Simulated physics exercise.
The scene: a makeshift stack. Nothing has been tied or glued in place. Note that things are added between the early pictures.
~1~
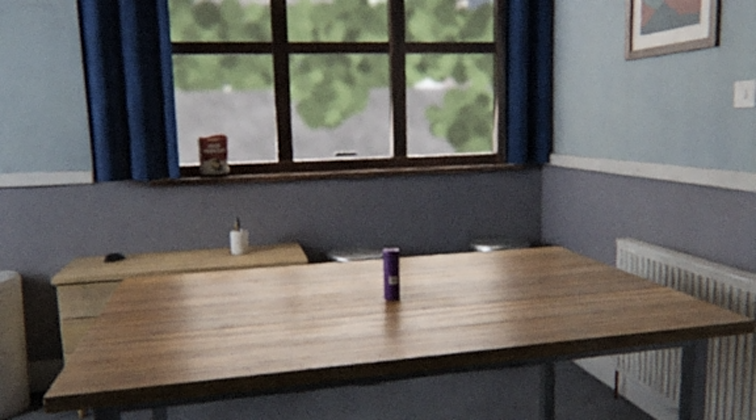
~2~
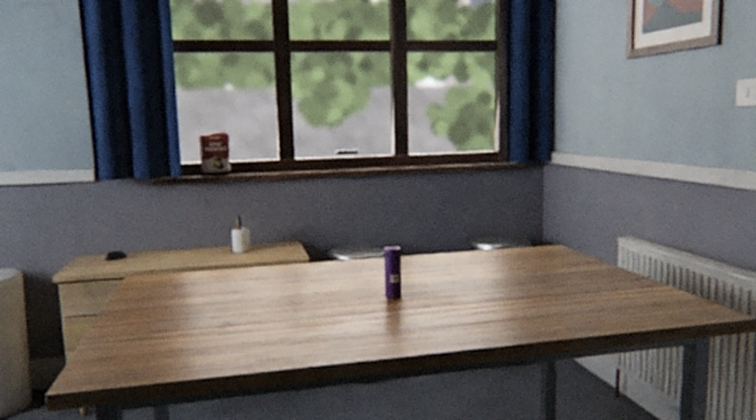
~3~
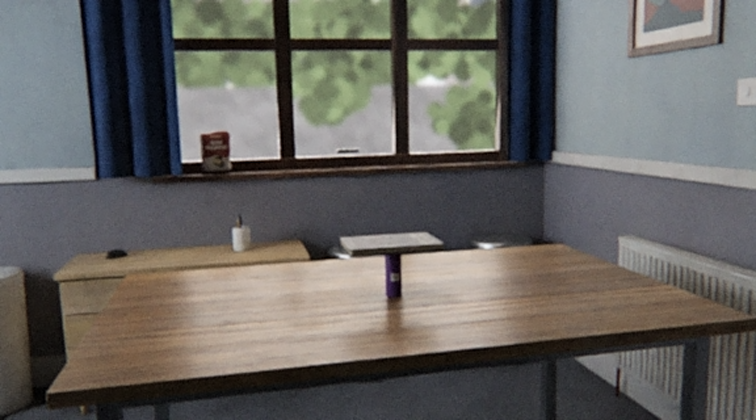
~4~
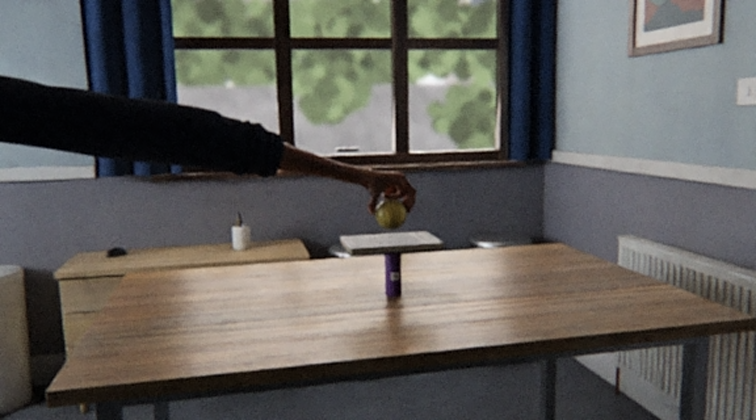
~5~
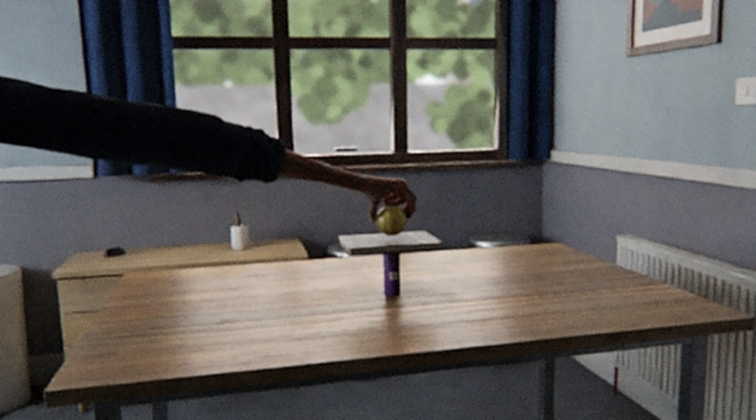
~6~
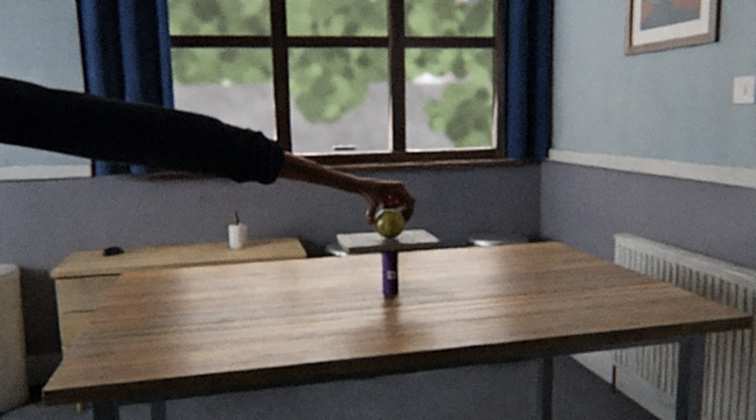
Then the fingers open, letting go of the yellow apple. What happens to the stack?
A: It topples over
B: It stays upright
Option B: It stays upright.
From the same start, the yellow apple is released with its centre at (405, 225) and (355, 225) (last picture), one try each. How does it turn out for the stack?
First case: It remains standing; second case: It collapses.
Then, 0.30 s later than the last frame, all is still.
Then, 0.70 s later than the last frame, yellow apple resting near (390, 224).
When it is over, all 3 as before. End places, in pixels of the last picture, yellow apple near (390, 224). The stack stays up.
